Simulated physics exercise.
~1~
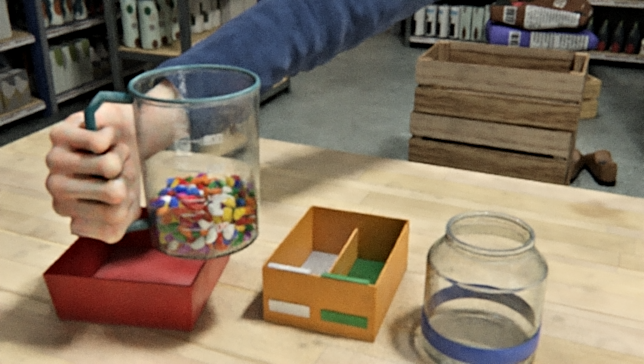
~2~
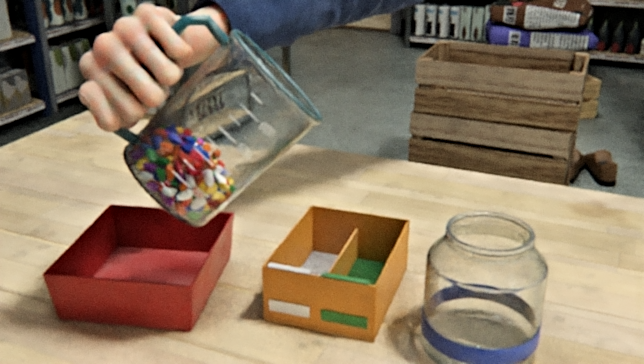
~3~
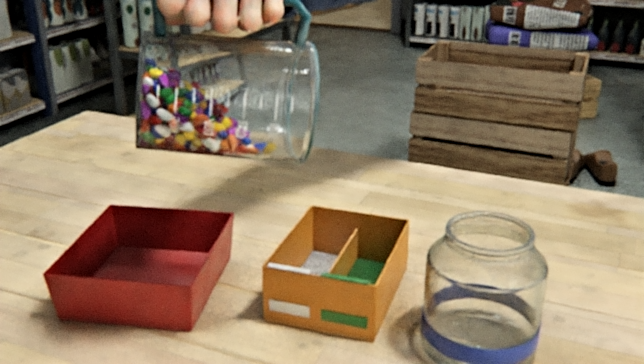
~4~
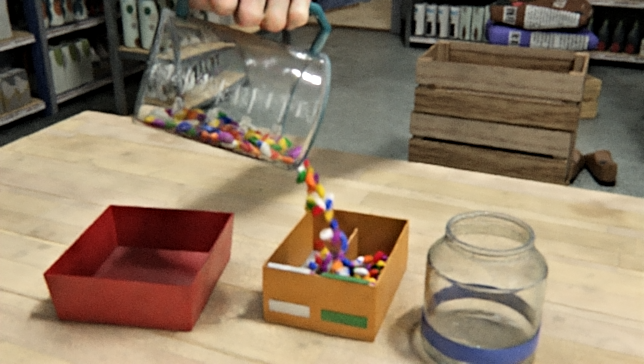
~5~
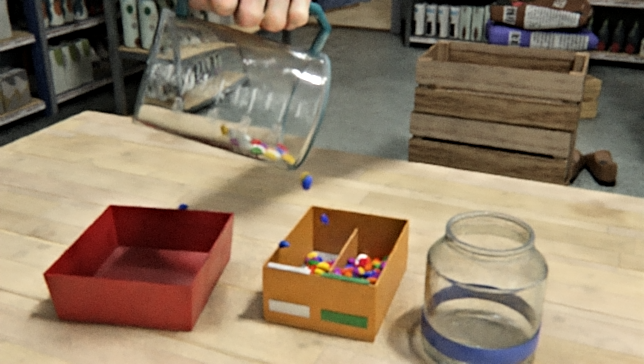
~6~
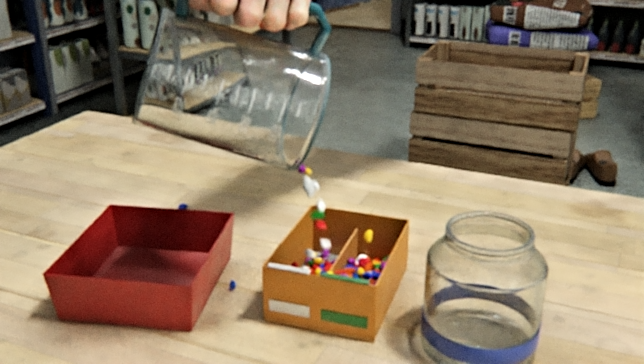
On a wooden workshop table, a hand tilts a glass jug and pours colourful jelly beans into a divided orange tin, emptying it.
